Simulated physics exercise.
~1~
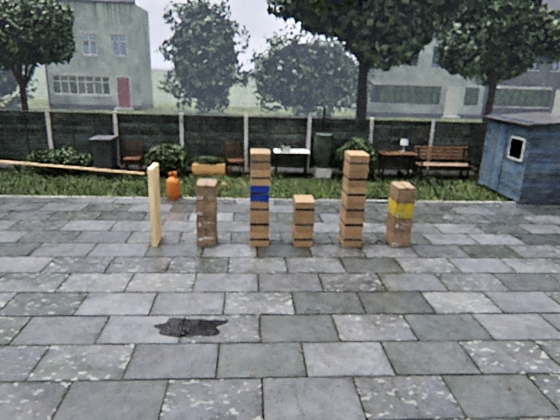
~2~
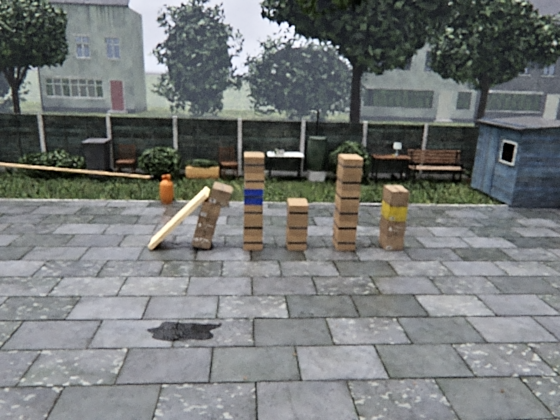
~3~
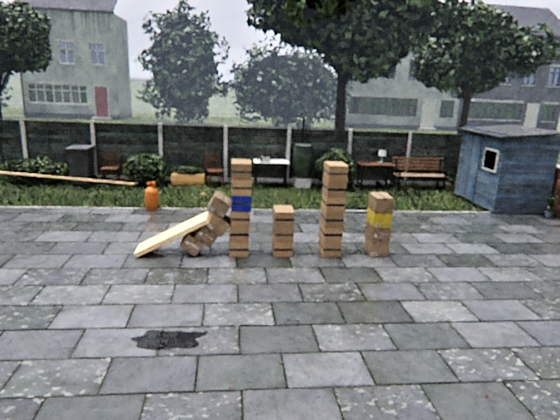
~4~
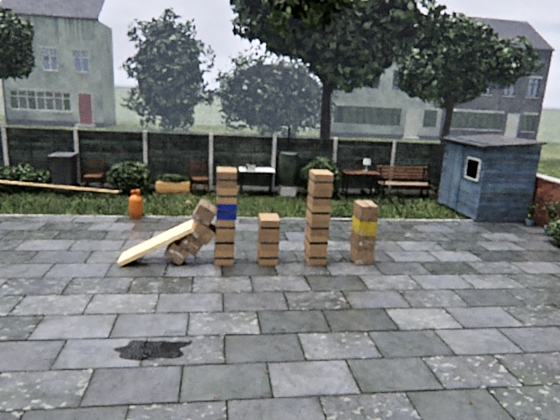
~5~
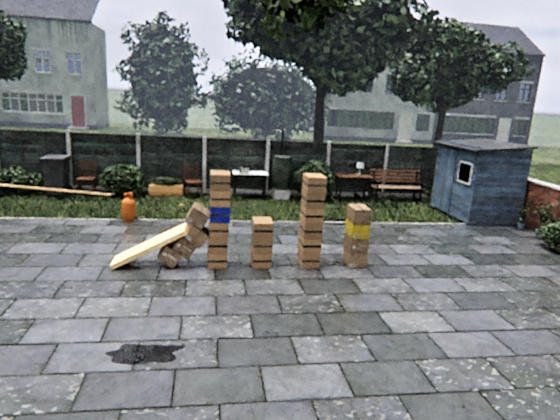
On a grey paved yard seen from standing height, with a fence, benches, trees, pale houses and a blue shed behind, five columns of brown cartons stand in a row. A pale board stands upright at the left end, one carton in the second column is blue, and yellow marks the last column. The board tips rightward into the first column, which leans and breaks up against the second as the view drifts right. The board comes to rest slanting low over the tumbled cartons, while the other four columns, including blue and yellow, stay standing.
